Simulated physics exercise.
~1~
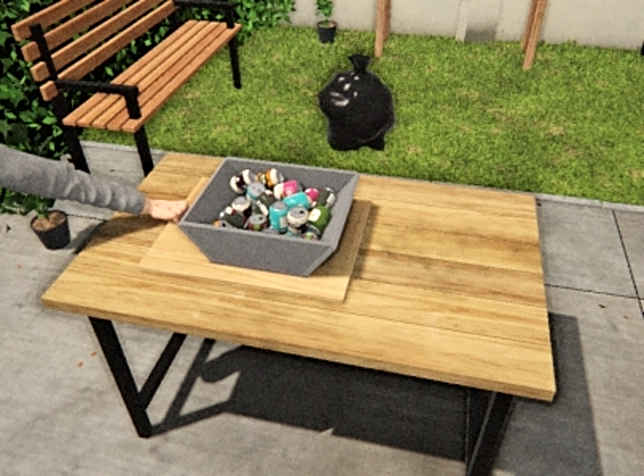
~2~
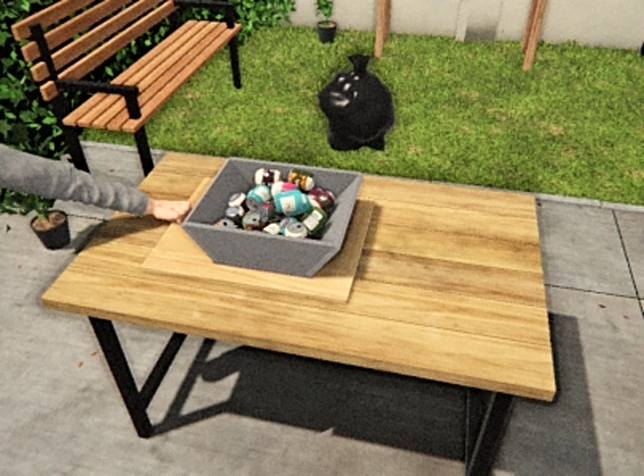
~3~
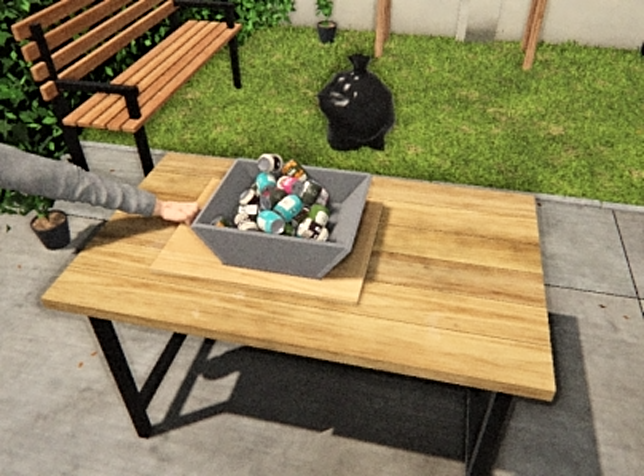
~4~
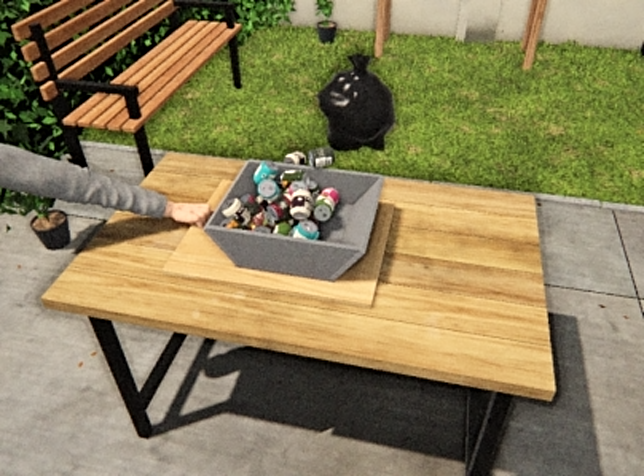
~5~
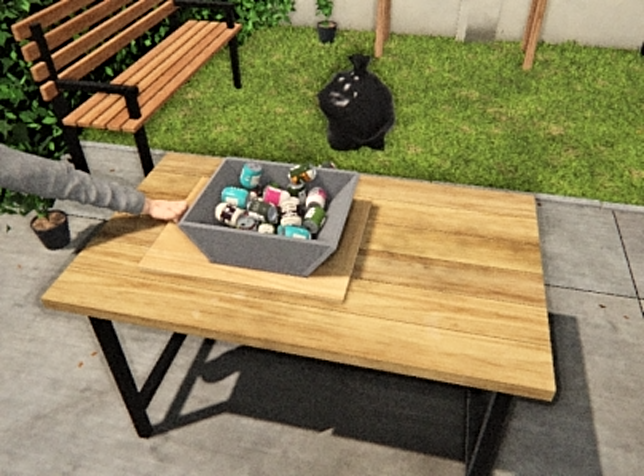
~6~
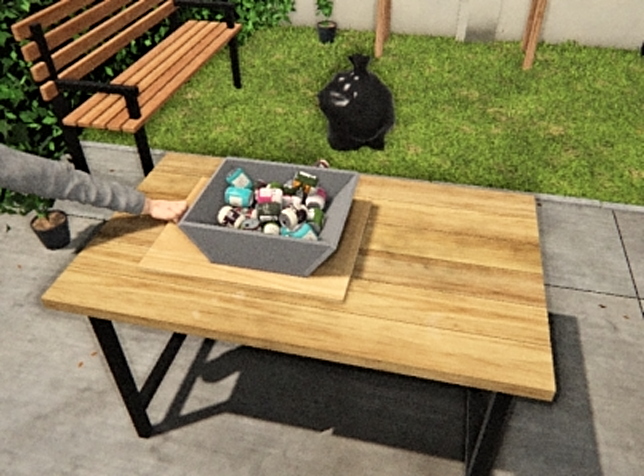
At first, a hand at the left grips a board on a wooden patio table, with a grey tote full of loosely piled, colourful mini cans sitting on top. The hand pushes the board a little to the right, and the cans shift and tumble inside the tote. As the board reaches farther right, the cans heap up, and a couple spill over the far rim. The hand then pulls the board and tote back to the left, jostling the pile again. In the end, the board is back near its starting place, with most of the cans still in the tote.
